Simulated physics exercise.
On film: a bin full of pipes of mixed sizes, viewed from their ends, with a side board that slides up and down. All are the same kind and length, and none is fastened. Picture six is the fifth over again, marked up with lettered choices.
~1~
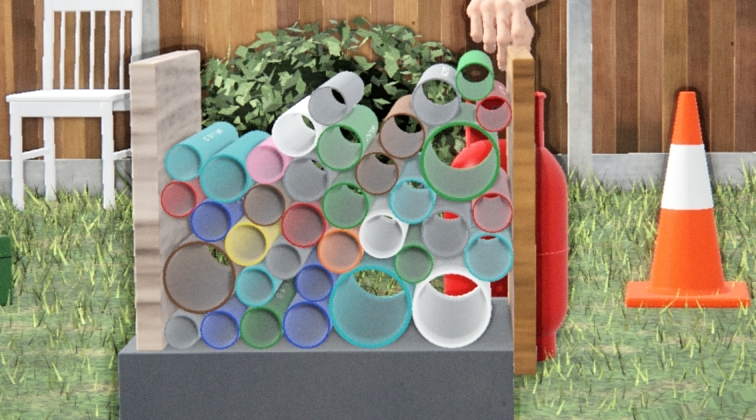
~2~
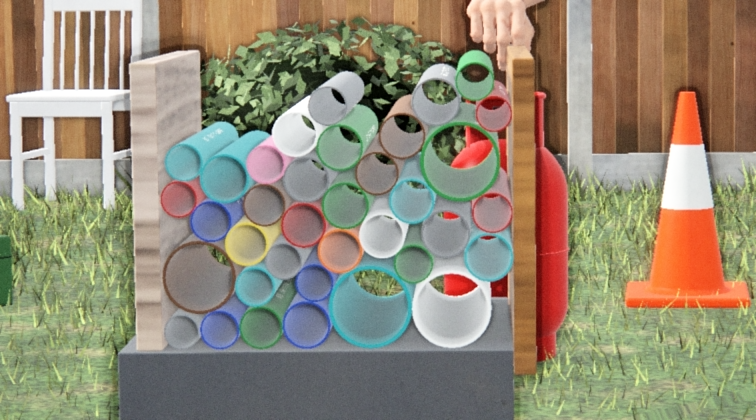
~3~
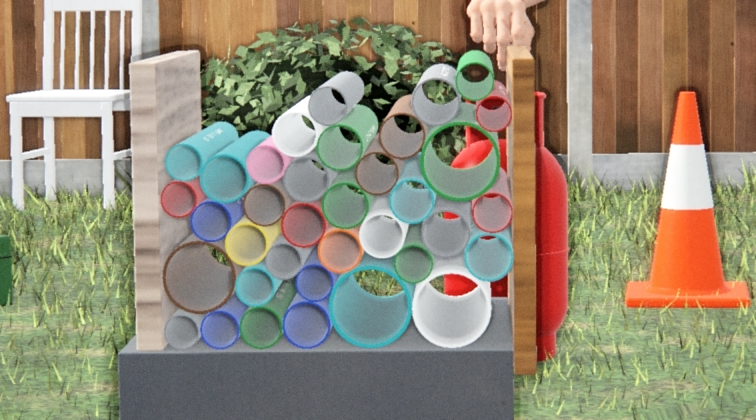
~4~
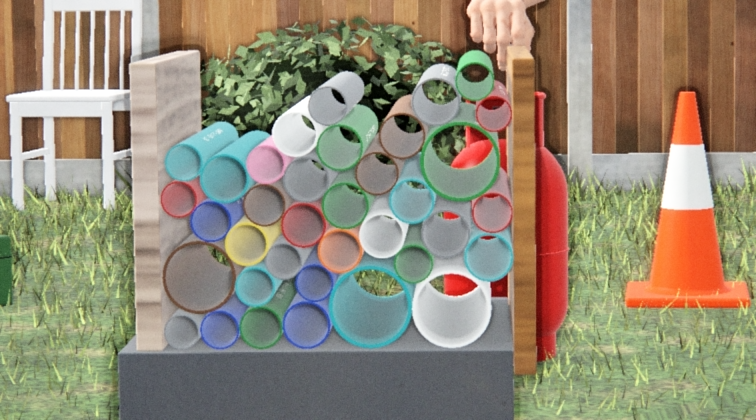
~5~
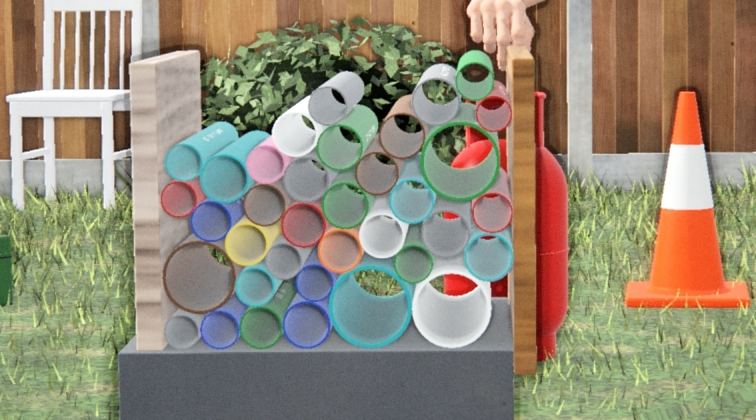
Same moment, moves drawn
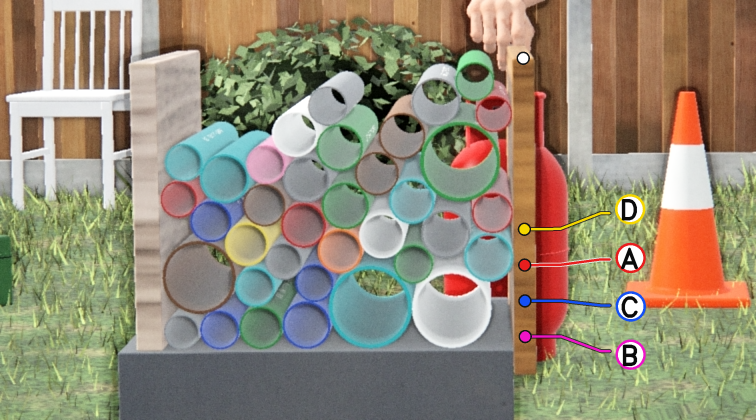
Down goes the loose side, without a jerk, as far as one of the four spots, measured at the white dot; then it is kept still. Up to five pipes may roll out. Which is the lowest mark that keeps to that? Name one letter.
The lowest mark that will do is D.
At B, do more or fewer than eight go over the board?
At B, more than eight.
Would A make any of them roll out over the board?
Yes, at A.
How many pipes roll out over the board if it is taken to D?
At D the number is two.
On the marked copy, A at (525, 265); B at (526, 337); C at (525, 301); D at (525, 229); the white dot at (524, 58).
Taking D. A third of the way, top of the board (512, 135).
Two thirds of the way, top of the board (513, 224).
When it is over, top of the board (513, 228), two out over the board.
As for the rest, A six out over the board; B more than five out over the board; C more than five out over the board.
